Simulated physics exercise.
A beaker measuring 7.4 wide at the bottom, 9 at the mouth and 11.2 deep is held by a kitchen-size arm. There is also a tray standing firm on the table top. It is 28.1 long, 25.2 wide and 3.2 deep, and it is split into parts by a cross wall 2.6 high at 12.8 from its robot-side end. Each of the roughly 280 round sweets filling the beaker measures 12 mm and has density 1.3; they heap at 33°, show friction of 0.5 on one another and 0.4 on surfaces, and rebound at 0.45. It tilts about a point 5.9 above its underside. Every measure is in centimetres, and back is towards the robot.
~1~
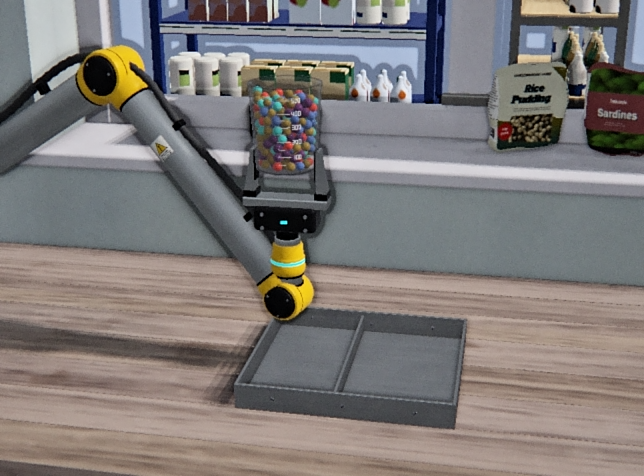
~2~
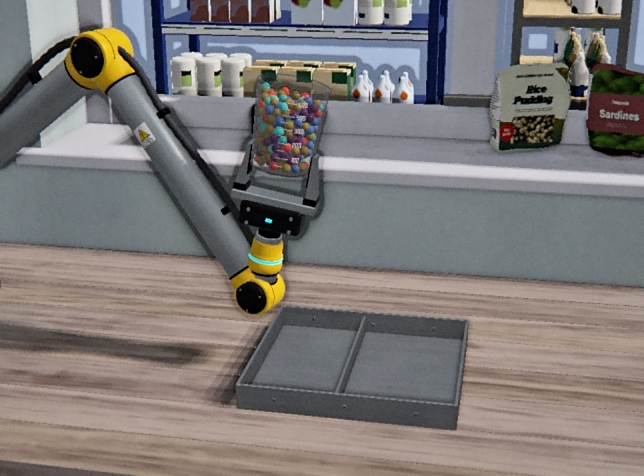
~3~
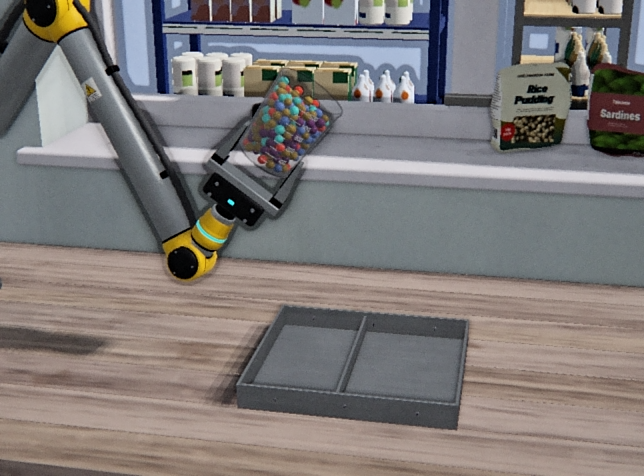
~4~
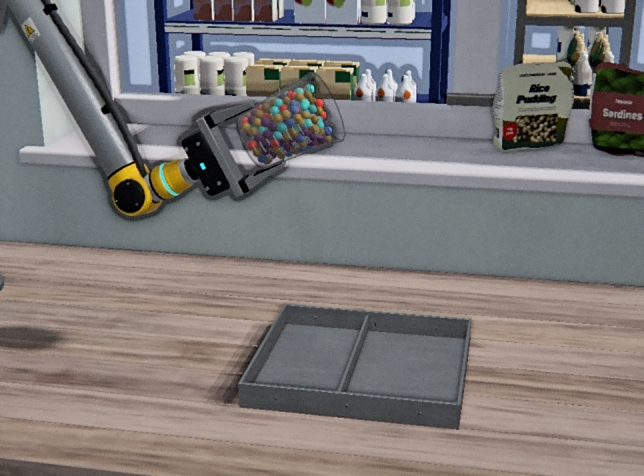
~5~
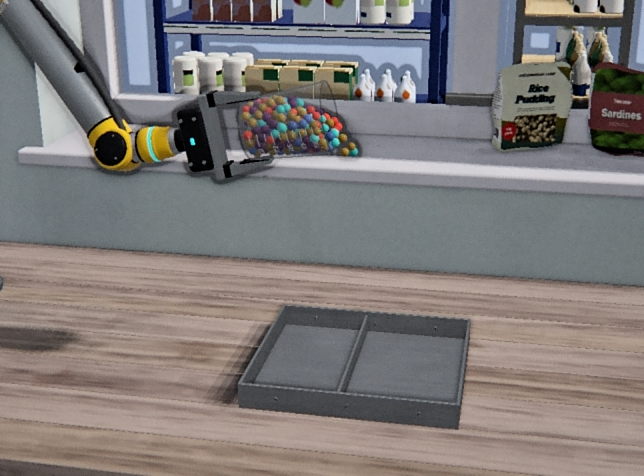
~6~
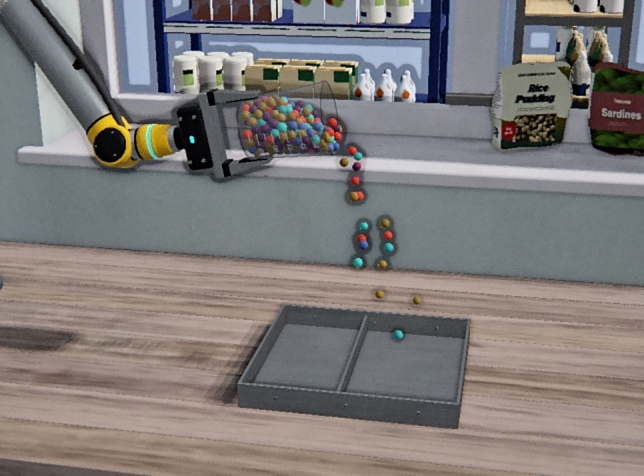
On a wooden counter in front of stocked shop shelves, a yellow-and-grey robot arm holds a clear beaker of colourful beads upright behind a divided grey tray. The arm swings left and tips the beaker rightward until it lies nearly level, and beads slide to its mouth. Several then drop towards the tray, one appearing over its right section.
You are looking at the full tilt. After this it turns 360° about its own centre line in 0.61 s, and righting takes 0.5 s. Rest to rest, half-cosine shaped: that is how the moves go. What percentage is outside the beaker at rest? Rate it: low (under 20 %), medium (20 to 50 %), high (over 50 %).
Rating: Medium.
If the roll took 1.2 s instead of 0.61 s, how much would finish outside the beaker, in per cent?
Then roughly 40 per cent.
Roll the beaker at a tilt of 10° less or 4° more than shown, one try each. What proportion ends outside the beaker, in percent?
I'd expect some 10 per cent, then some 40 per cent.
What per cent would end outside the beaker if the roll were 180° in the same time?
It would be roughly 25 percent.
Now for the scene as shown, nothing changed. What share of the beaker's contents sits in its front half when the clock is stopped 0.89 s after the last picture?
My guess would be around 45 per cent.
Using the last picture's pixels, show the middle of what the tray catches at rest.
It's centred about (416, 367).
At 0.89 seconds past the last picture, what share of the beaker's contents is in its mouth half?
Close to 35 per cent is in the half by the mouth.
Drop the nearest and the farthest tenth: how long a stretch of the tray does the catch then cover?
About 12 cm.
Then, 0.44 s on, tipped 80°, highest piece 39 above the table; 229 in the beaker, 30 in the far-side part, 3 on the table or floor, 1 in the robot-side part, 21 in flight or on a rim.
Then, 0.89 s on, tipped 33°, highest piece 38 above the table; 201 in the beaker, 72 in the far-side part, 5 on the table or floor, 1 in the robot-side part, 5 in flight or on a rim.
Then, 1.31 s on, upright, highest piece 40 above the table; 201 in the beaker, 75 in the far-side part, 5 on the table or floor, 2 in the robot-side part, 1 in flight or on a rim.
Then, 2.01 s on, upright, highest piece 40 above the table; 201 in the beaker, 75 in the far-side part, 5 on the table or floor, 2 in the robot-side part, 1 in flight or on a rim.
In the end, 201 in the beaker, 75 in the far-side part, 5 on the table or floor, 2 in the robot-side part, 1 in flight or on a rim. That is 29 % outside the beaker.
